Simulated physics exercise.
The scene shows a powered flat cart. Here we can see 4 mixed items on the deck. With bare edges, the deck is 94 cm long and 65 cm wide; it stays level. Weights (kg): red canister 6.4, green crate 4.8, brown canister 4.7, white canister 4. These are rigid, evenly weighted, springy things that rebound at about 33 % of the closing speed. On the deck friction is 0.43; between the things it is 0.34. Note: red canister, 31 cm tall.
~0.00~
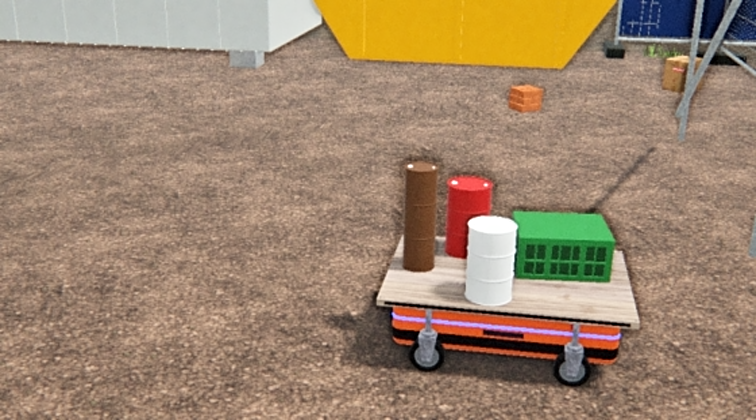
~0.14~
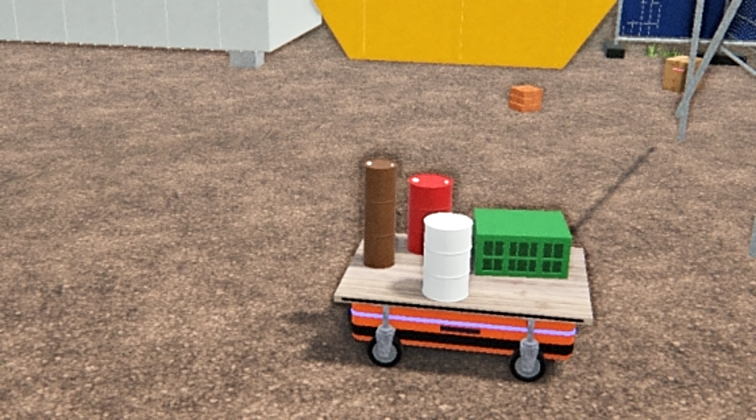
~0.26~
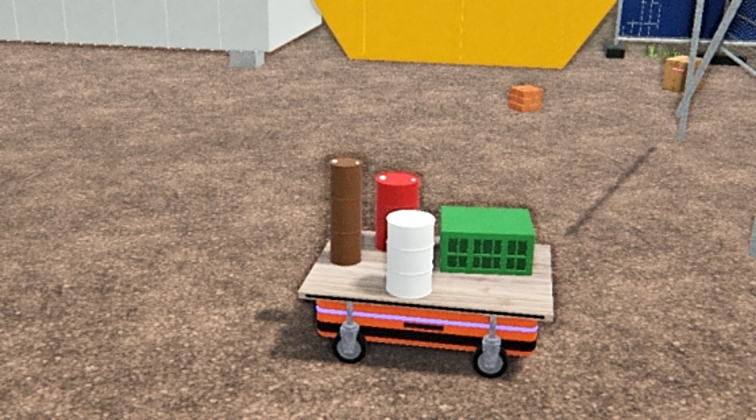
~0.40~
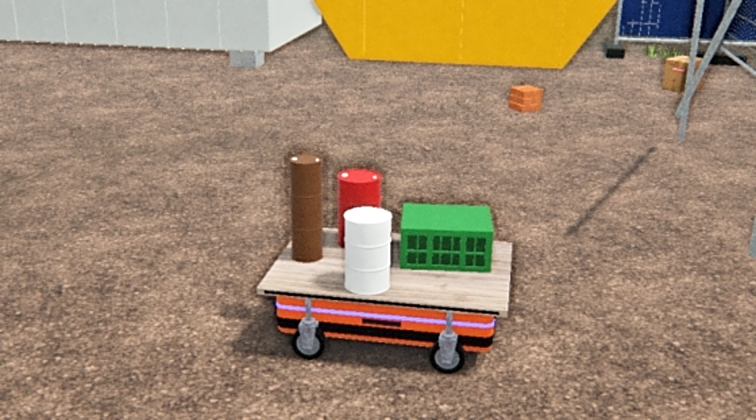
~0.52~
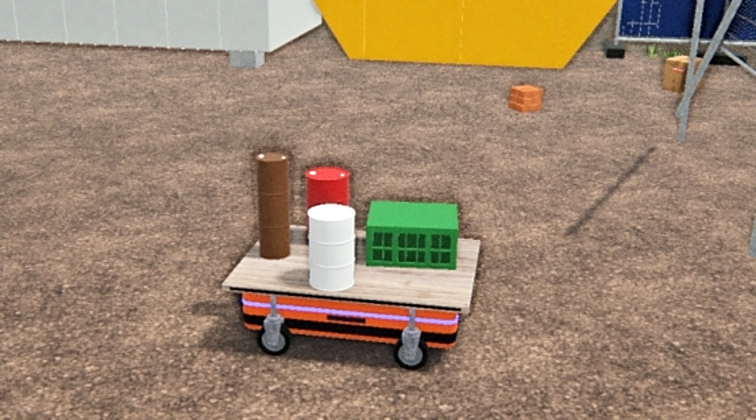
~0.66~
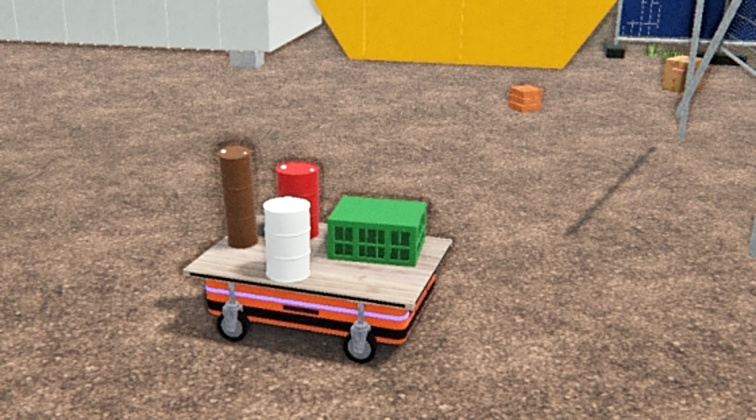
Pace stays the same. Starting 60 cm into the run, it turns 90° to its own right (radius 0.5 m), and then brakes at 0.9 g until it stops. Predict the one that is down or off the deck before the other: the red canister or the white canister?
Before the other: The second.
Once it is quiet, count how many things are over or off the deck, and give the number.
It comes to 2.
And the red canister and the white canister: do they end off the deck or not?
The red canister is kept in bounds, the white canister is not kept in bounds.
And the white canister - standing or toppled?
Well, the white canister tumbles down.
After 1.06 s, 127 cm covered, turned 60°; brown canister and white canister now off the deck; red canister slid 18 cm near (289, 167).
After 1.36 s, 163 cm covered, turned 89°; red canister slid 22 cm near (339, 147).
By the end (2.0 s), off the deck, brown canister and white canister; not toppled but over 10 cm from the start, red canister; green crate in place, give or take 10 cm. Seen from the same camera at the end, red canister near (350, 136). Red canister was never lost; white canister went at 0.96 s.
